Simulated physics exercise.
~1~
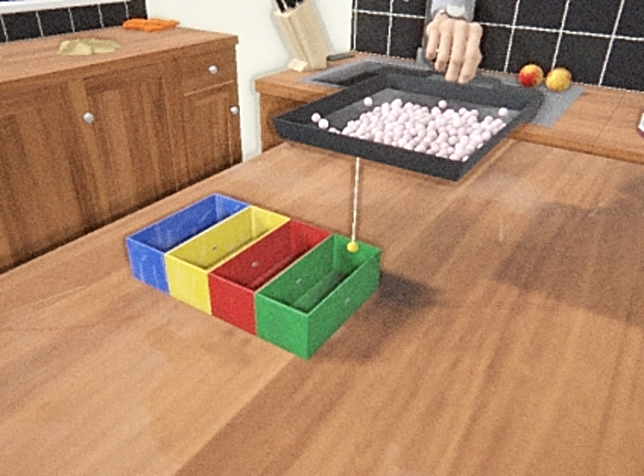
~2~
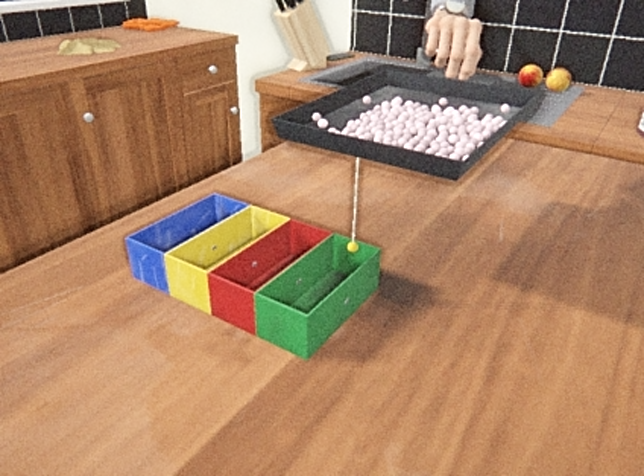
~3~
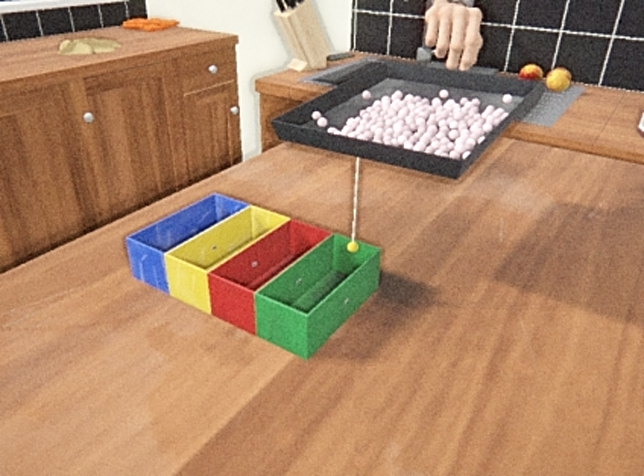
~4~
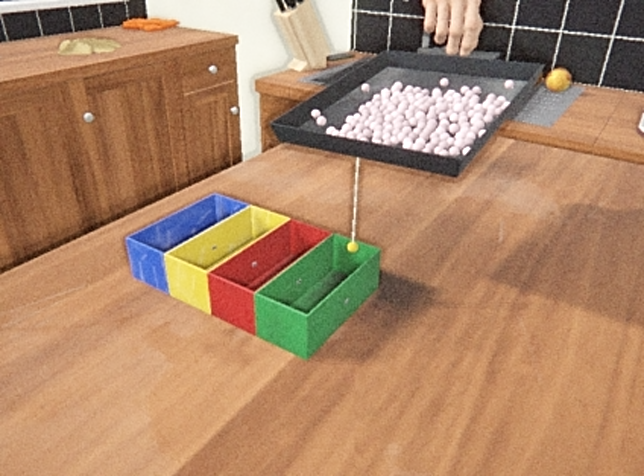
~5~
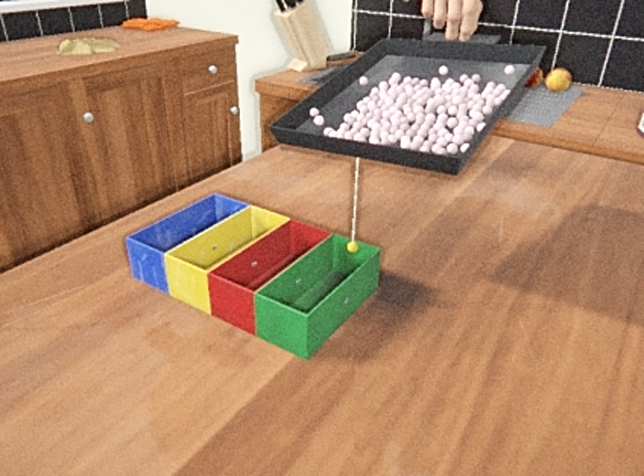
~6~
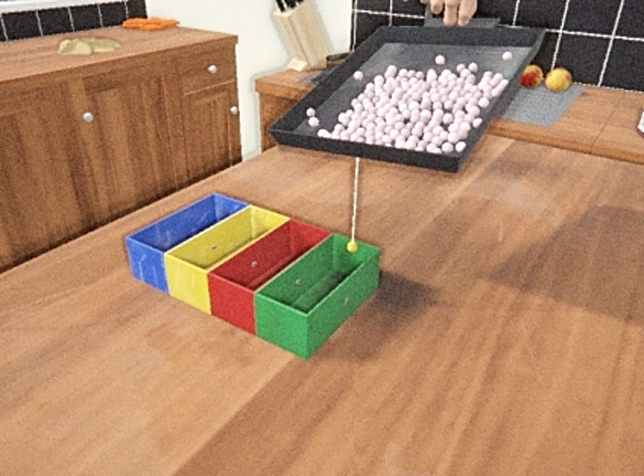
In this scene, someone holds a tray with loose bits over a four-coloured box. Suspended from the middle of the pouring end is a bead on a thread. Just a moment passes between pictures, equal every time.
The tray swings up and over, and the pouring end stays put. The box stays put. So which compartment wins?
The red one wins.
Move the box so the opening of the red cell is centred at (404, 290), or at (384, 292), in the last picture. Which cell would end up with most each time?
First the blue cell, then that blue cell.
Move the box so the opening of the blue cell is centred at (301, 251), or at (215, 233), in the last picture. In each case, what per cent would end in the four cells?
Near 60 and 100 percent respectively.
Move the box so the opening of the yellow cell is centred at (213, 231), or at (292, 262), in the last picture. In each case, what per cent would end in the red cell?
Trial 1 around 50 percent, trial 2 around 20 percent.
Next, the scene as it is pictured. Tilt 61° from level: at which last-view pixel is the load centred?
The middle of the pieces shows up near (347, 123).
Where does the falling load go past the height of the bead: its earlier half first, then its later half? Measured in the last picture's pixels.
It passes near (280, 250) first and then near (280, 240).
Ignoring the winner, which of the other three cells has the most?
The green cell.
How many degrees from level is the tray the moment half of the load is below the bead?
Around 90° at that moment.
Soon, tray tipped steeply; nearly all on the tray; a stray few in the red cell; a stray few in the yellow cell; a stray few falling or outside the box.
A while on, tray tipped right over; a small part on the tray; about a third in the red cell; about a quarter in the green cell; a small part in the yellow cell; about a quarter falling or outside the box.
Towards the end, tray tipped past a quarter turn; about half in the red cell; about a quarter in the green cell; a small part in the yellow cell; a stray few in the blue cell; a small part falling or outside the box.
Finally, tray tipped past a quarter turn; about half in the red cell; about a quarter in the green cell; a small part in the yellow cell; a stray few in the blue cell; a small part outside the box.
